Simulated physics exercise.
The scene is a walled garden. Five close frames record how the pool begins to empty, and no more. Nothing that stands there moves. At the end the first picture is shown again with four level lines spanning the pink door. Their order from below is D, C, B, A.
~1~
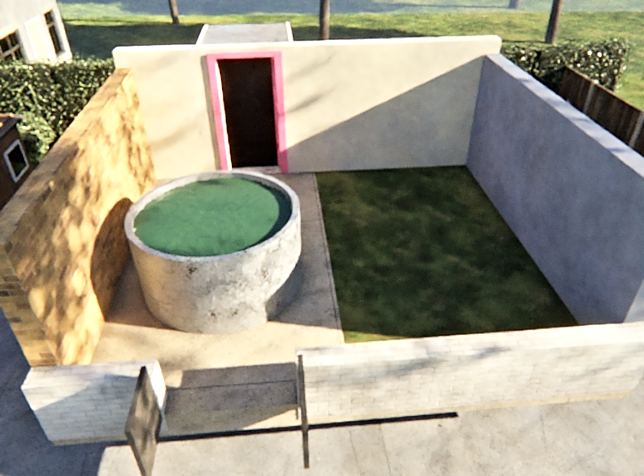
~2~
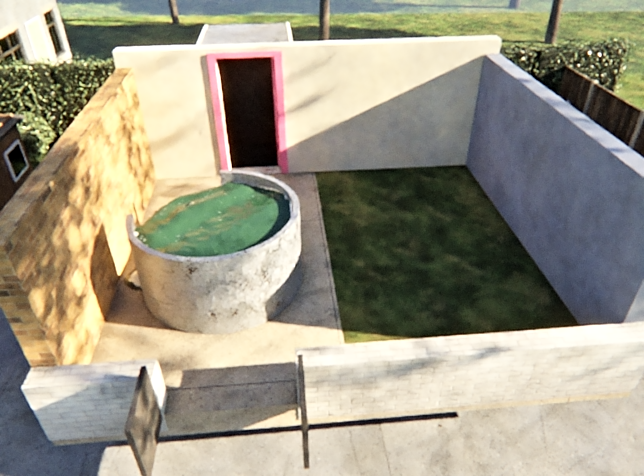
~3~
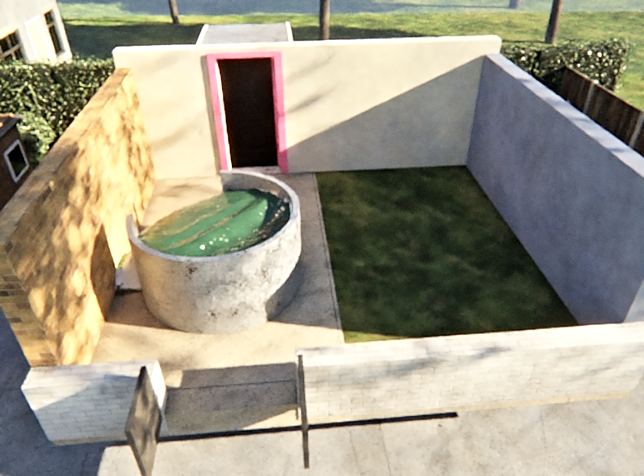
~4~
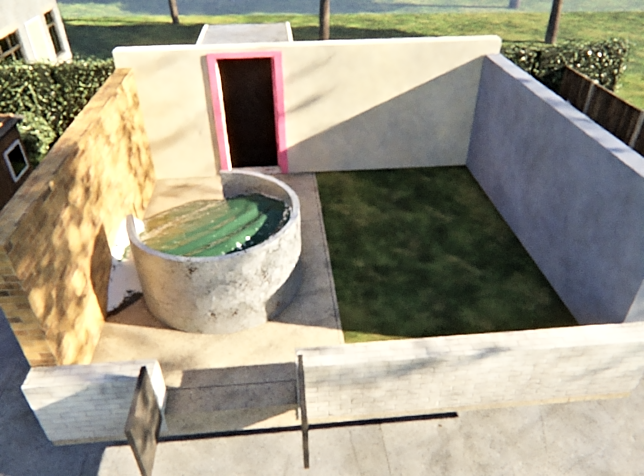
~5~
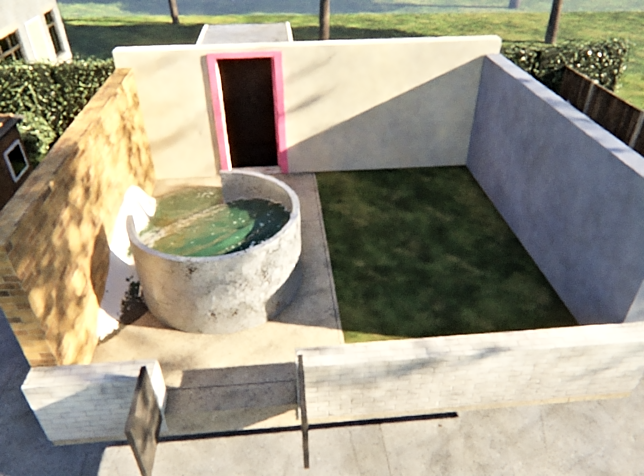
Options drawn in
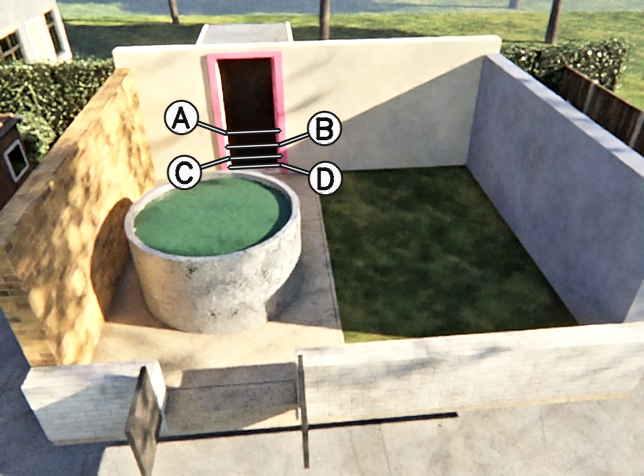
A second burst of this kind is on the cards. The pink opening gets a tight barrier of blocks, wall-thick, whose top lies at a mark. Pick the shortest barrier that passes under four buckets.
Use mark C.
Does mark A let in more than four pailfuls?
No, that is safe.
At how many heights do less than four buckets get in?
Three of the four.
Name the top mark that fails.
Here it is mark D.
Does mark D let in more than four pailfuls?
Yes.
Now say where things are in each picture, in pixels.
The first picture shows water in the pool at rest, its middle at (215, 215); foot of the pink doorway at (256, 174); open gate at (226, 349).
In the second picture, water covers 2 % of the ground, its front hidden from here.
The third picture shows front seen at (132, 288), 5 % of the ground wet.
The fourth picture shows front seen at (109, 306), 9 % of the ground wet.
The fifth picture shows front seen at (99, 337), 15 % of the ground wet.
On the marked copy, A at (252, 131); B at (253, 145); C at (254, 157); D at (255, 166); from the bottom up D, C, B, A.
With A, nothing gets over.
With B, nothing gets over.
With C, a splash gets over, under a bucket.
With D, about 8 bucketfuls get in.
